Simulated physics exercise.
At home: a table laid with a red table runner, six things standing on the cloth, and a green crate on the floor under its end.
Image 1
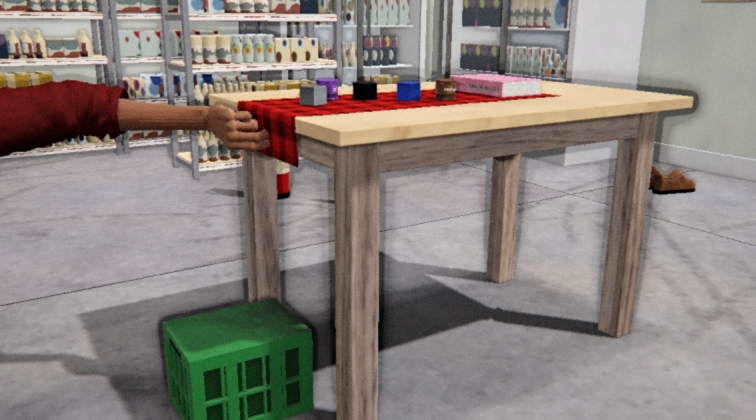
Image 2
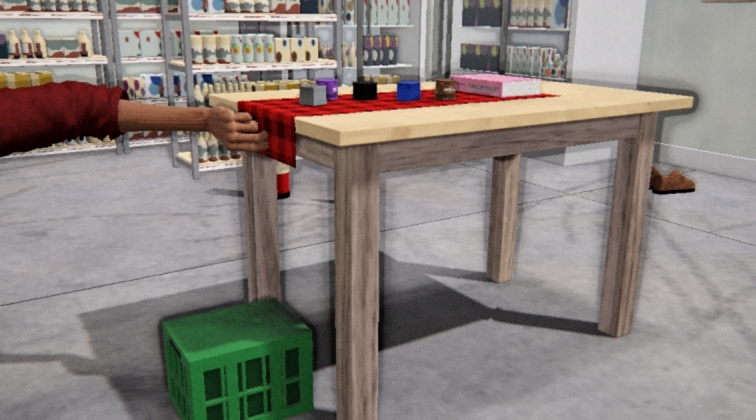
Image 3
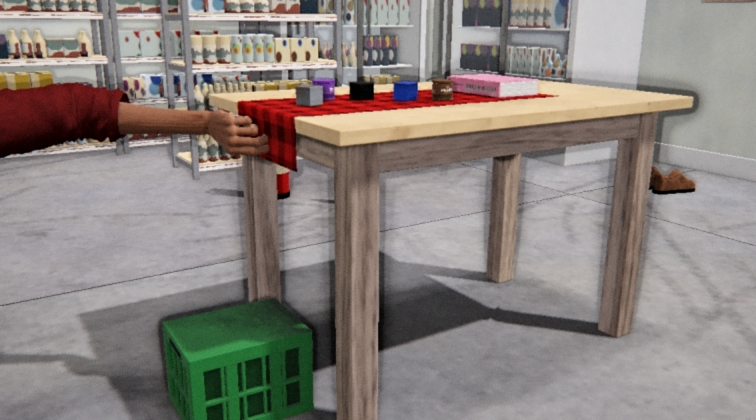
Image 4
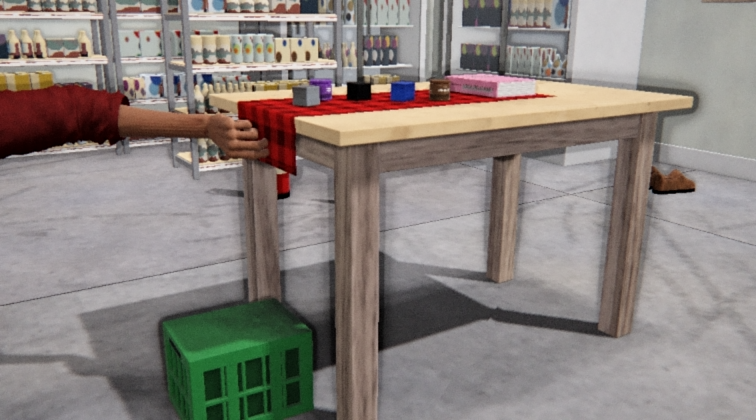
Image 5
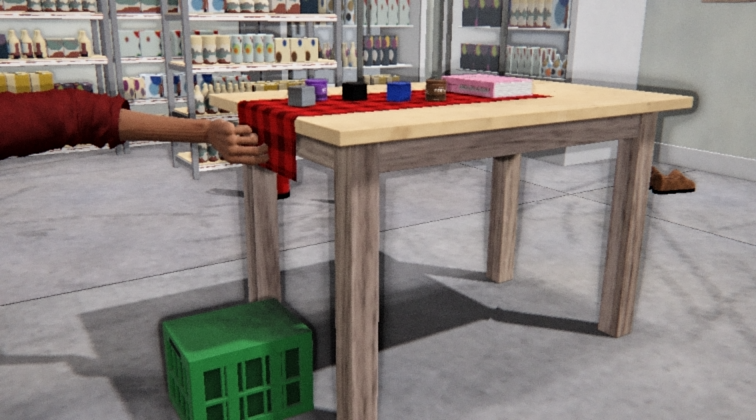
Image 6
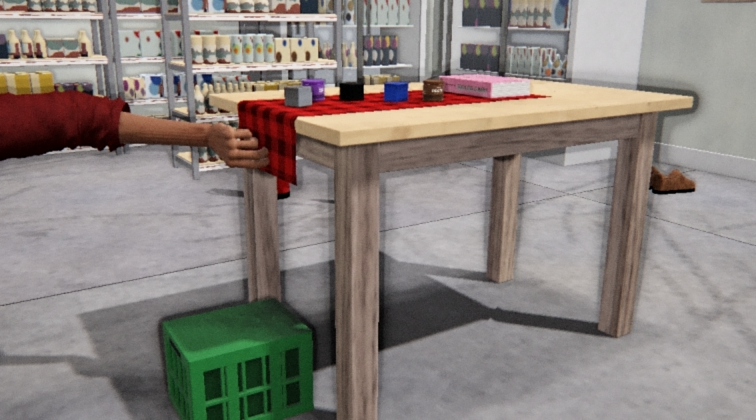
A hand in a red sleeve slowly pulled a red checked cloth a little way over the left end of a wooden table, and the small pots and blocks on it shifted slightly left.
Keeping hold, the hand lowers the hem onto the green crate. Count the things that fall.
Count: Four.
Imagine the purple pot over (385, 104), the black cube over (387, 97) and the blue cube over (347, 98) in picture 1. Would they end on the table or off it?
Fate of the purple pot: It goes; fate of the black cube: It goes; fate of the blue cube: It goes.
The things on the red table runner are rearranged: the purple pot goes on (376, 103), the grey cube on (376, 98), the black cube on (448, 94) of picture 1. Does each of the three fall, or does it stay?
Purple pot lost, grey cube lost, black cube safe.
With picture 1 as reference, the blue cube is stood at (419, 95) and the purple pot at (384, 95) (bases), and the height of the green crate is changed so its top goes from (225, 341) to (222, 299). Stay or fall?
As for the blue cube, it holds its spot; as for the purple pot, it holds its spot.
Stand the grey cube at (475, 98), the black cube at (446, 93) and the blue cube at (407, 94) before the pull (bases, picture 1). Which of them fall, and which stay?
The grey cube stays put, the black cube stays put, the blue cube stays put.
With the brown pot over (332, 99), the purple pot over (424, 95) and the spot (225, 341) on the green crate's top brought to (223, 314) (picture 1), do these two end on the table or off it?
The brown pot ends up off the top and the purple pot ends up still on top.
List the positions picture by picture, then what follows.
In the first frame, hem (298, 167); grey cube (313, 86); purple pot (327, 80); black cube (365, 82); blue cube (409, 82); brown pot (446, 80); top of the crate (225, 341).
In the second frame, hem (296, 168); grey cube (313, 86).
In the third frame, hem (297, 172); purple pot (323, 80).
In the fourth frame, hem (297, 176); black cube (359, 83); top of the crate (225, 341).
In the fifth frame, hem (297, 182); blue cube (399, 83).
In the sixth frame, hem (297, 185); grey cube (298, 86); purple pot (313, 80); black cube (352, 83); blue cube (396, 83); brown pot (433, 80).
Soon after, hem near (267, 243); grey cube and purple pot gone.
Then, hem near (267, 290); grey cube, purple pot and black cube gone.
At rest, hem on the crate; grey cube, purple pot, black cube and blue cube gone. It carries off four.
